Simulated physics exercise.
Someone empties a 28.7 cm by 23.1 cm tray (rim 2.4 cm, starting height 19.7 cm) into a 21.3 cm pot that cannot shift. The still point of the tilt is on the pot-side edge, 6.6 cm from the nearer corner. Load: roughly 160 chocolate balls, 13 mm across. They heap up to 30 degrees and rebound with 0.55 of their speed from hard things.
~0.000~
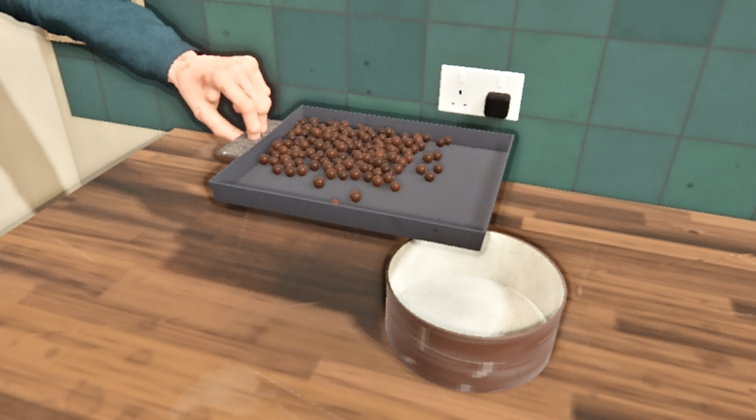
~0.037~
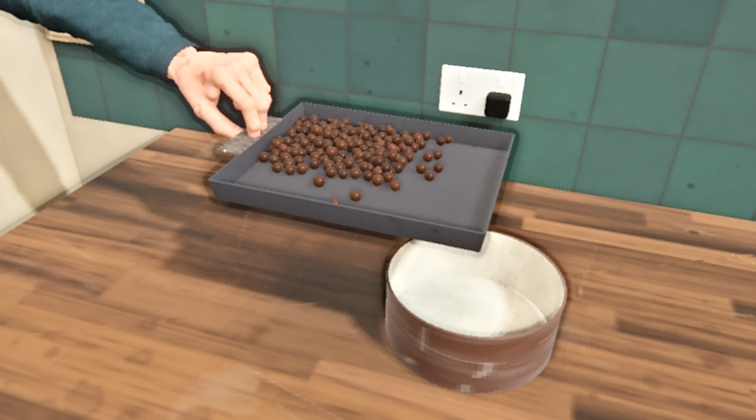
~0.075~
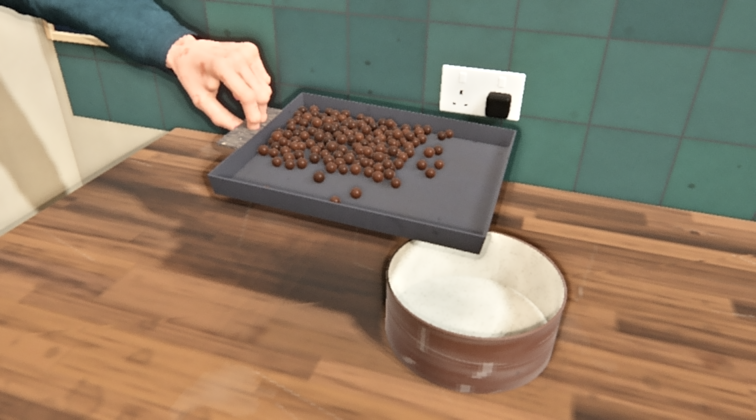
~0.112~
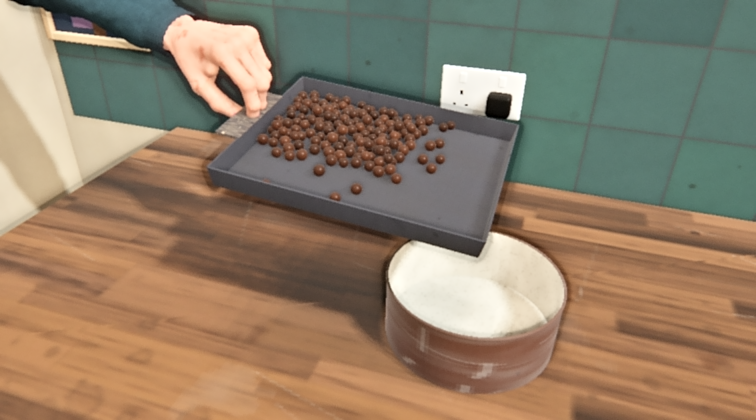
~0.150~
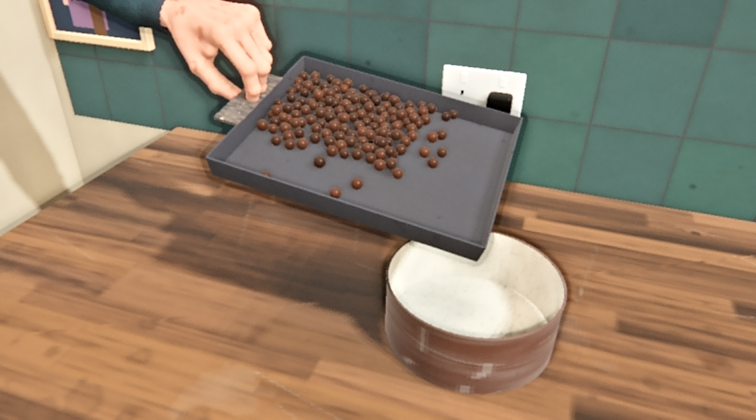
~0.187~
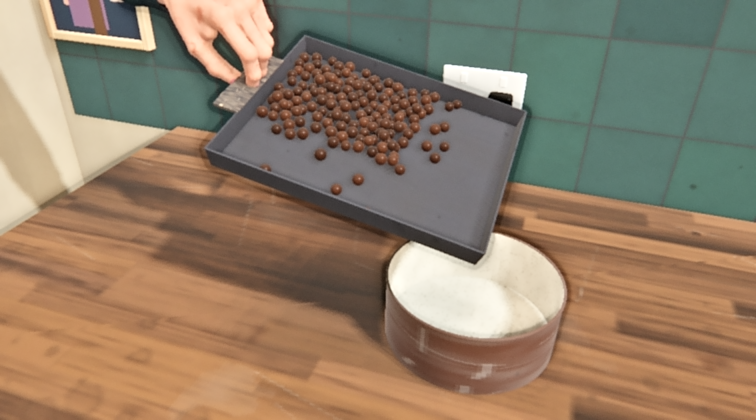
A hand tilts a dark tray of brown balls, raising its far side beside a round pot.
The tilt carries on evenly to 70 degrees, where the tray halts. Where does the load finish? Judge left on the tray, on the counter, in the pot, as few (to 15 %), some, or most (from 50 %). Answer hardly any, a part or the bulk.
Left on the tray: A part; on the counter: The bulk; in the pot: Hardly any.
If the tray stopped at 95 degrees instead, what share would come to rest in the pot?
Then about 10 per cent.
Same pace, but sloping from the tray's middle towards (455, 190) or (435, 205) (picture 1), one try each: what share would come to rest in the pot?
About 10 and 5 per cent.
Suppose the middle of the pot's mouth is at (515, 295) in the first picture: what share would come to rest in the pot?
Some 10 per cent.
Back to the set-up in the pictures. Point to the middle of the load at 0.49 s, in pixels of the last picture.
Around (415, 163).
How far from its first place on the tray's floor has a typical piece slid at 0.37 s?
About 3 cm.
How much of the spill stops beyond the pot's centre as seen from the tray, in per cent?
Some 90 per cent.
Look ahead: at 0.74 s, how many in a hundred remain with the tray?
Some 35 per cent of the load.
After 0.37 s, tilt 46 degrees; the tray holds 100 %, the pot 0 %.
After 0.49 s, tilt 64 degrees; the tray holds 100 %, the pot 0 %.
After 0.74 s, tilt 70 degrees; the tray holds 35 %, the pot 0 %.
By 2.0 s all is still; tray 30 %, counter 70 %, pot 0 %.
